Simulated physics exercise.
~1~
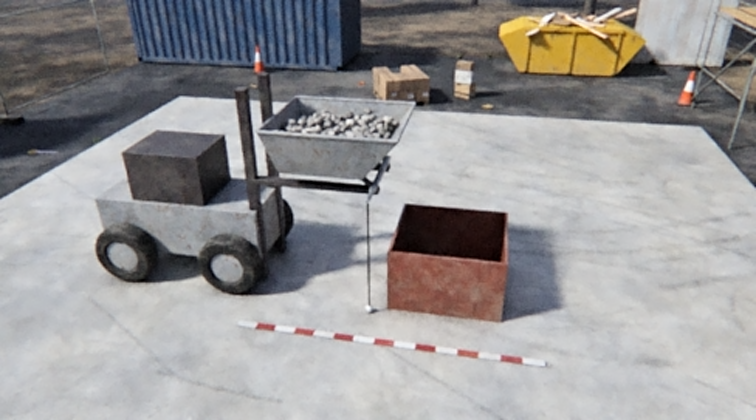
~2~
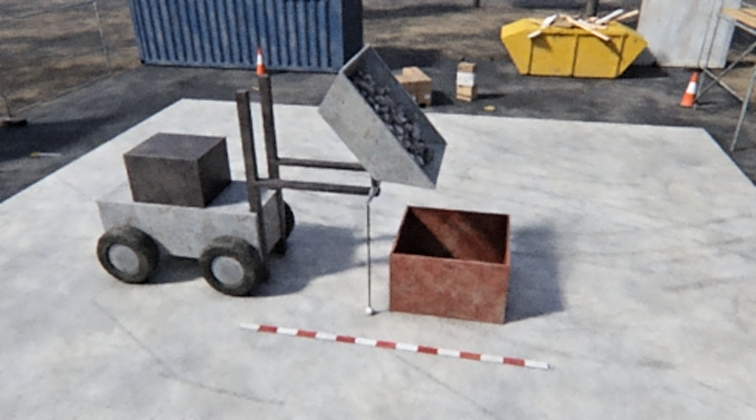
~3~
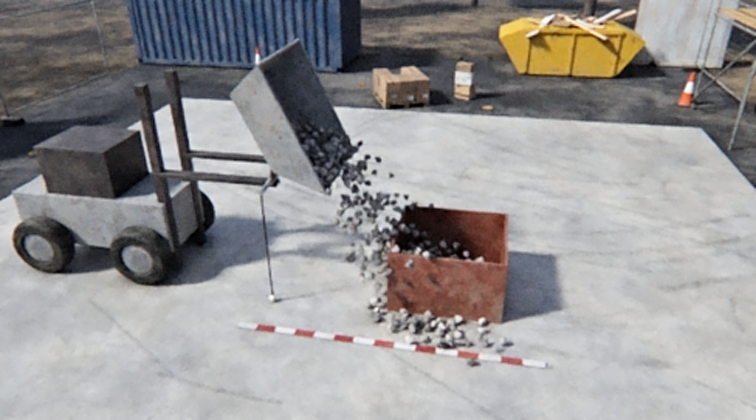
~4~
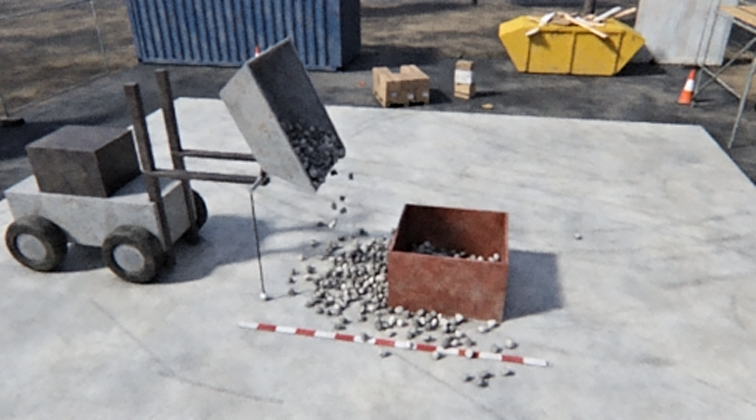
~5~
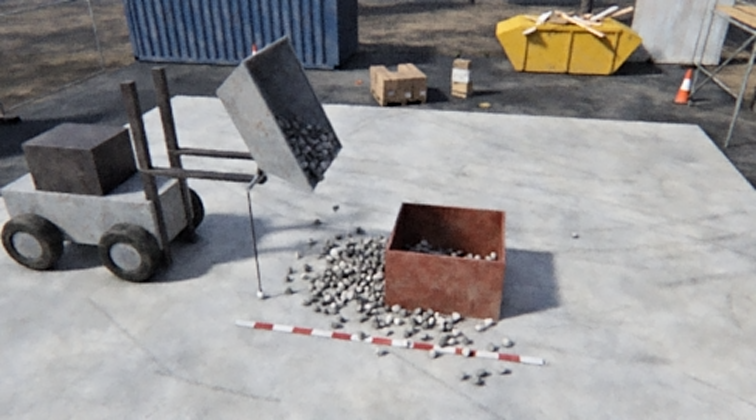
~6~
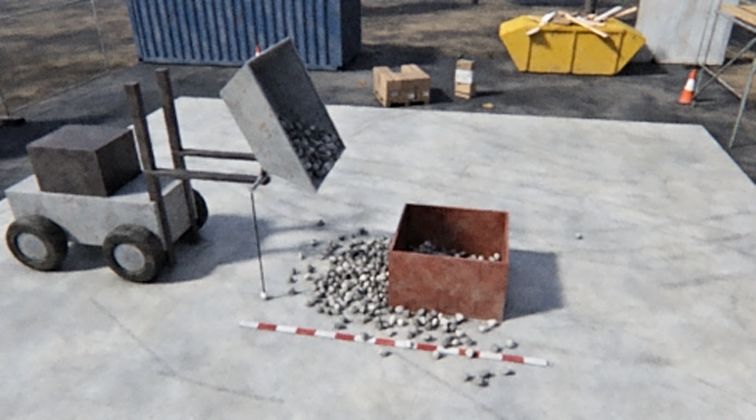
On a pale concrete yard seen from slightly above, a small grey fork truck stands at the left, holding a grey skip of crushed stones beside an open rusty-red bin. A red-and-white staff lies in front, with a blue container and yellow skip behind. The skip tips steeply to the right, its stones still inside. The truck then draws back to the left as stones pour out, some into the bin and many onto the ground. The flow dwindles and stops, leaving stones in the tilted skip, in the bin and heaped mostly before its left side.
